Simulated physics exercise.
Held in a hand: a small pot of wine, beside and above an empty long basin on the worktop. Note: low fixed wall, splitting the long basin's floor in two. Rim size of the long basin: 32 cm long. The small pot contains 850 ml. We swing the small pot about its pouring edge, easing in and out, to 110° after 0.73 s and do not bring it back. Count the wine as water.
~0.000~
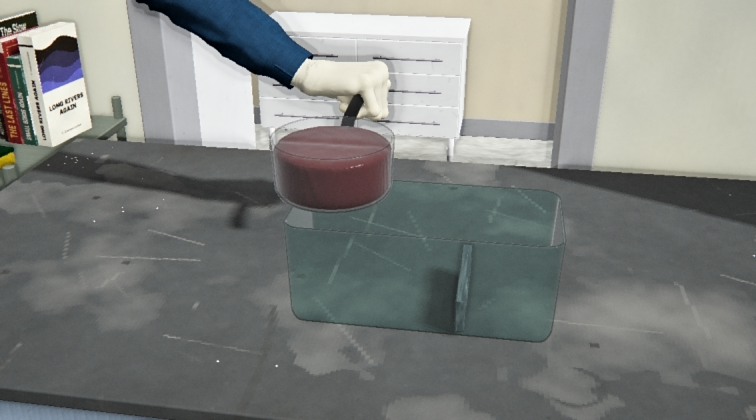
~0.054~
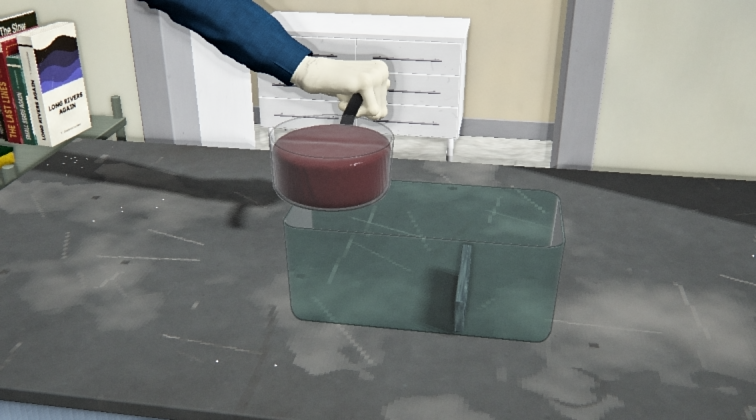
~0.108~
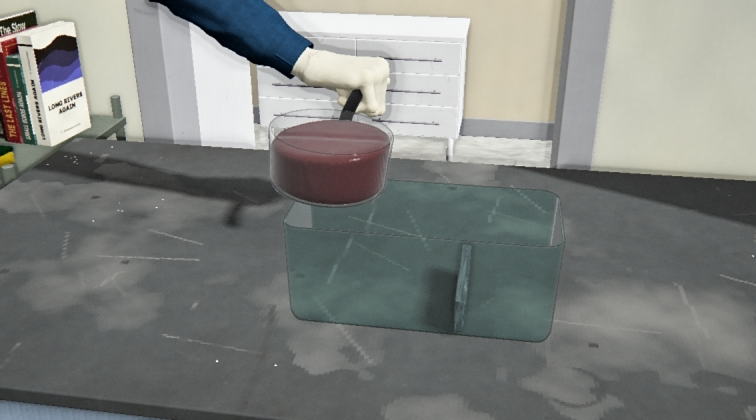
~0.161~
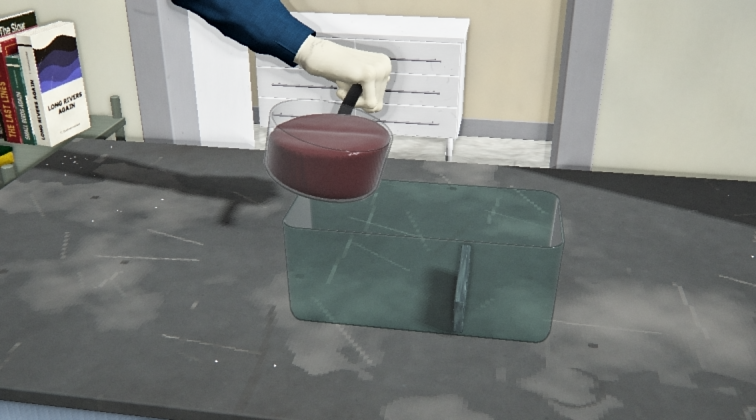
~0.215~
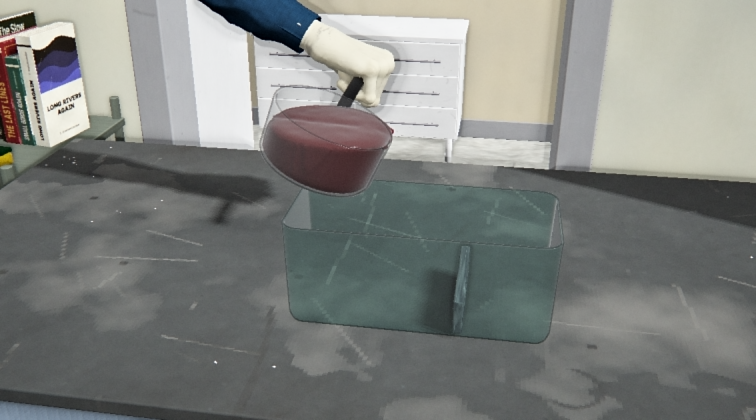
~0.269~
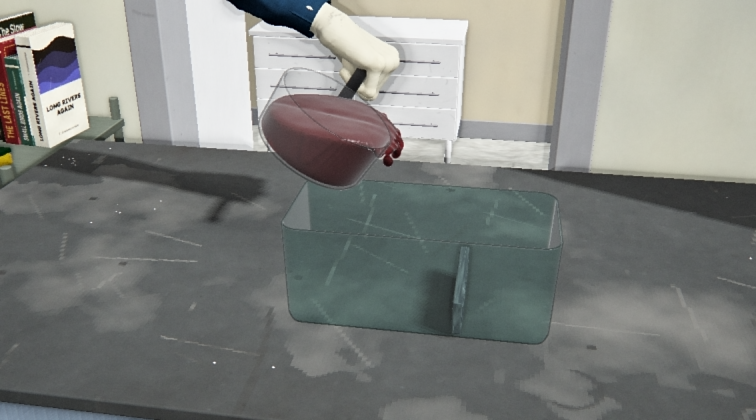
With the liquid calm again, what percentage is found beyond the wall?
Beyond the wall there is roughly 55 percent.
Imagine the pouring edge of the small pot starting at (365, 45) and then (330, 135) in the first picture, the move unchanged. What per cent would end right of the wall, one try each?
I'd expect close to 55 per cent and then close to 15 per cent.
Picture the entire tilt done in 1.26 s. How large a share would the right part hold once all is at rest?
Then it comes to around 65 per cent.
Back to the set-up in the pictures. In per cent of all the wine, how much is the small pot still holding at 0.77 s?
Roughly 2 per cent.
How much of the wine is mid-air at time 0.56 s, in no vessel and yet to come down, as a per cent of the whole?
Near 48 in a hundred.
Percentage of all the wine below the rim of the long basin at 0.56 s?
About 24 per cent.
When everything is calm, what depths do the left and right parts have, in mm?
Left 12 mm, right 34 mm.
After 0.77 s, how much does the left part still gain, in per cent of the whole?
That is roughly 22 in a hundred of the whole.
By 0.56 s the tilt is 95° and 27 per cent is still to pour, 10 is left of the wall and 14 right of it.
By 0.77 s the tilt is 110° and 2 per cent is still to pour, 17 is left of the wall and 69 right of it.
By 0.99 s the tilt is 110° and 0 per cent is still to pour, 34 is left of the wall and 59 right of it.
By 1.23 s the tilt is 110° and 0 per cent is still to pour, 38 is left of the wall and 55 right of it.
At rest 39 per cent lies left of the wall, 55 right of it and 6 outside.
